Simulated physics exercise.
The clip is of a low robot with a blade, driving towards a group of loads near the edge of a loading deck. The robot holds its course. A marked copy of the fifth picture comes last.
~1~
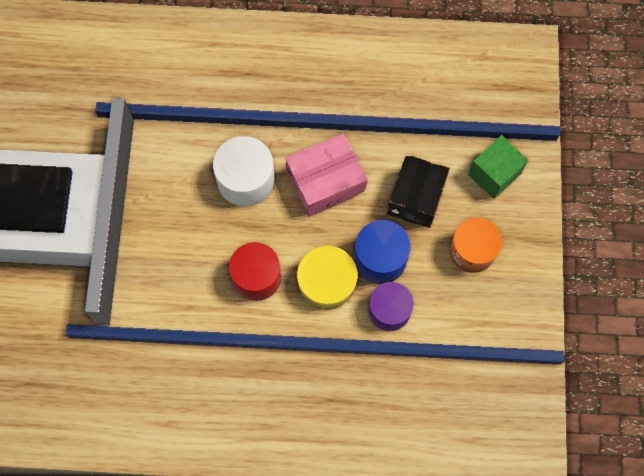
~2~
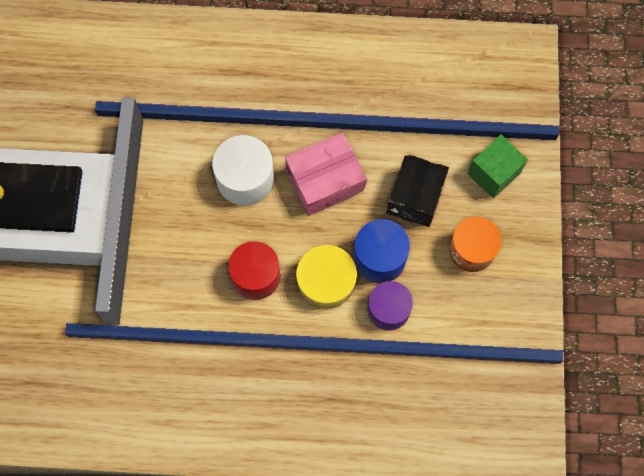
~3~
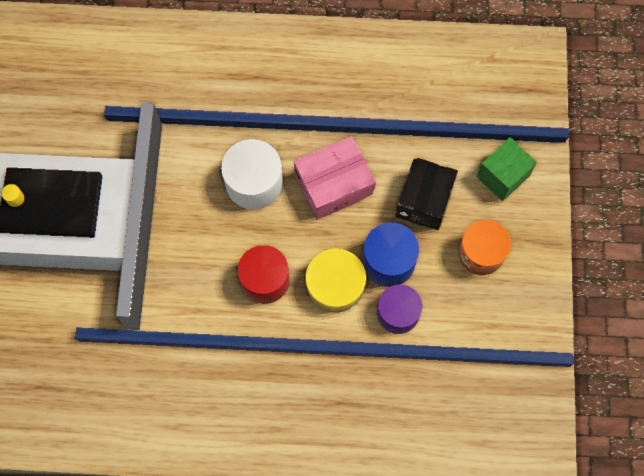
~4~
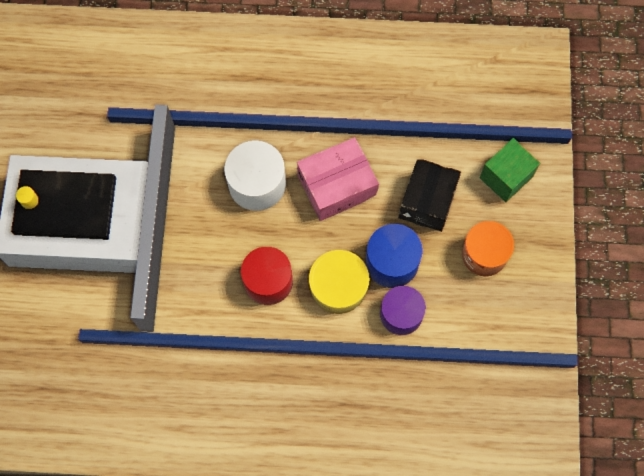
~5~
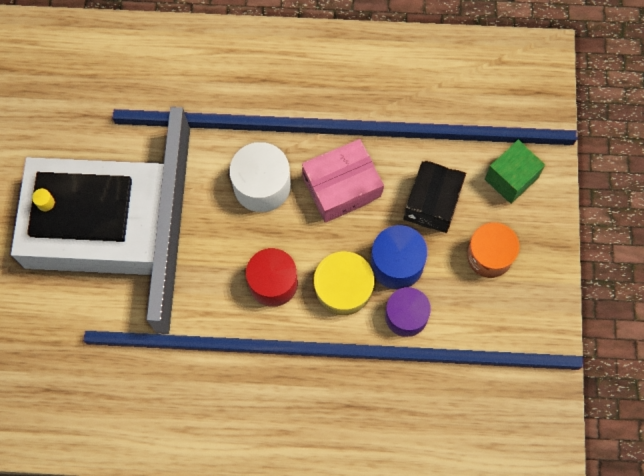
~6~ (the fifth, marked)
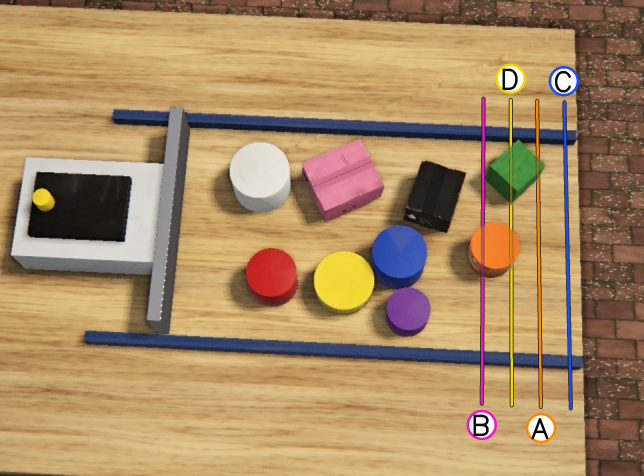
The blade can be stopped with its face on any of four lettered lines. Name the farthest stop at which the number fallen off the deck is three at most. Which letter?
Stop at B.
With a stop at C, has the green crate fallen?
By then, yes.
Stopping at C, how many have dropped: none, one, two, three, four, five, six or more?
Six or more.
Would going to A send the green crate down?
Yes.
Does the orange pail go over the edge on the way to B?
By then, no.
On the copy, A at (539, 247); B at (483, 244); C at (567, 248); D at (511, 245).
On B. First, robot (202, 212); blue canister (410, 255); white canister (321, 173).
Then, robot (317, 217); green crate (552, 171); black box (542, 217).
Finally, robot (405, 222); black box over the edge; green crate over the edge; three fallen.
By contrast, A drops six; C drops nine; D drops six.
